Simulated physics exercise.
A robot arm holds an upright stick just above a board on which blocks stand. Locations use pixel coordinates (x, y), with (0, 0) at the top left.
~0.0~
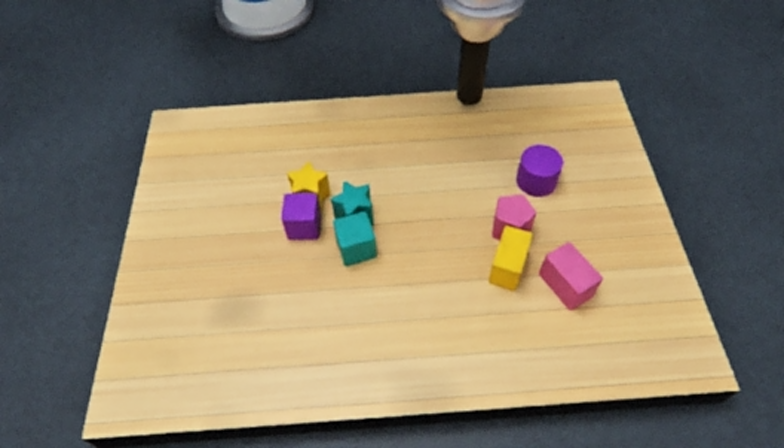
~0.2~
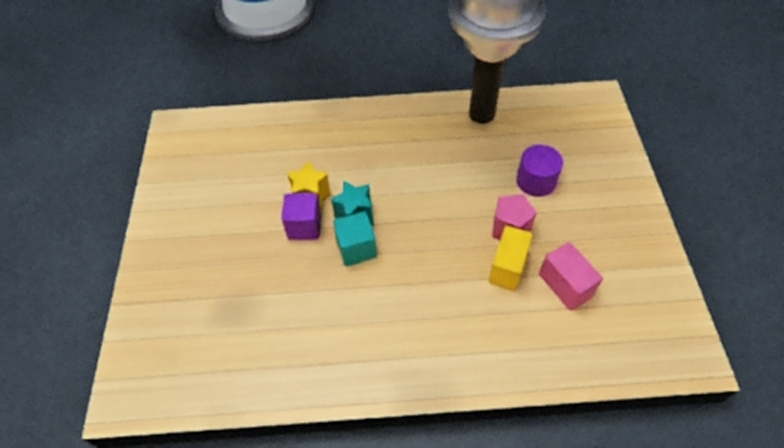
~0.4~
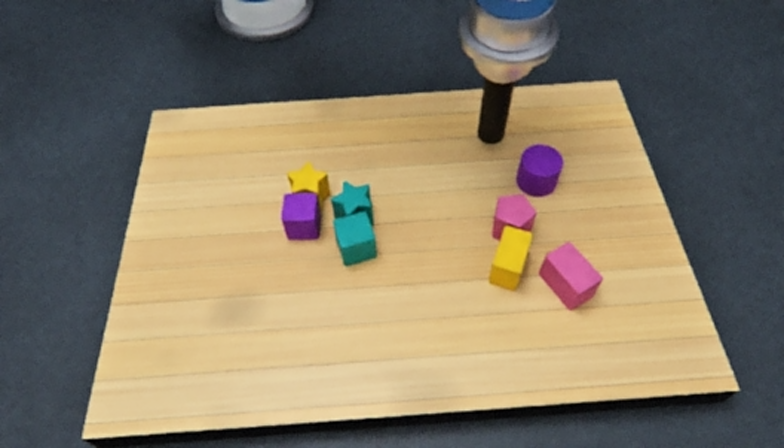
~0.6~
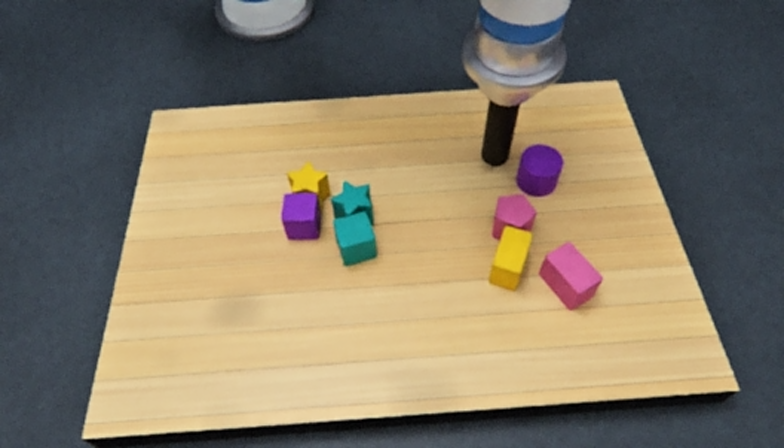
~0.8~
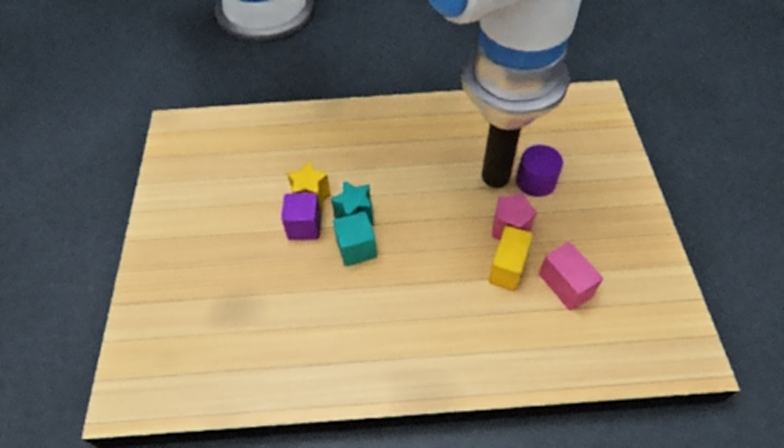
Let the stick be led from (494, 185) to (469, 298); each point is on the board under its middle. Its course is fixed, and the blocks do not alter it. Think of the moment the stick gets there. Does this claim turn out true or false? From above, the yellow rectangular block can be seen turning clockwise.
This is true.
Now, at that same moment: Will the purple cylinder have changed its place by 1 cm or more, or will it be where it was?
The result: It stays put.
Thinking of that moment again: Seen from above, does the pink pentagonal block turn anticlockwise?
Short answer: Yes.
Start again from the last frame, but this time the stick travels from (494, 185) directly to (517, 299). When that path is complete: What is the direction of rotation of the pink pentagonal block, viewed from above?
It is turned anticlockwise.
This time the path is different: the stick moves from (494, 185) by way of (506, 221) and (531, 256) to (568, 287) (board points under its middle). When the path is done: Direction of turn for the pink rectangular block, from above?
It goes round opposite to clock hands.
The first path, step by step. One third of the way, stick (488, 212); yellow rectangular block (517, 257); pink pentagonal block (518, 217), turned 35° anticlockwise.
Two thirds of the way, stick (479, 250); yellow rectangular block (521, 261), turned 30° clockwise; pink pentagonal block (521, 222), turned 65° anticlockwise; pink rectangular block (577, 269).
At the end, stick (470, 291); yellow rectangular block (521, 261), turned 30° clockwise; pink pentagonal block (521, 222), turned 65° anticlockwise; purple cylinder not moved; pink rectangular block (577, 269).
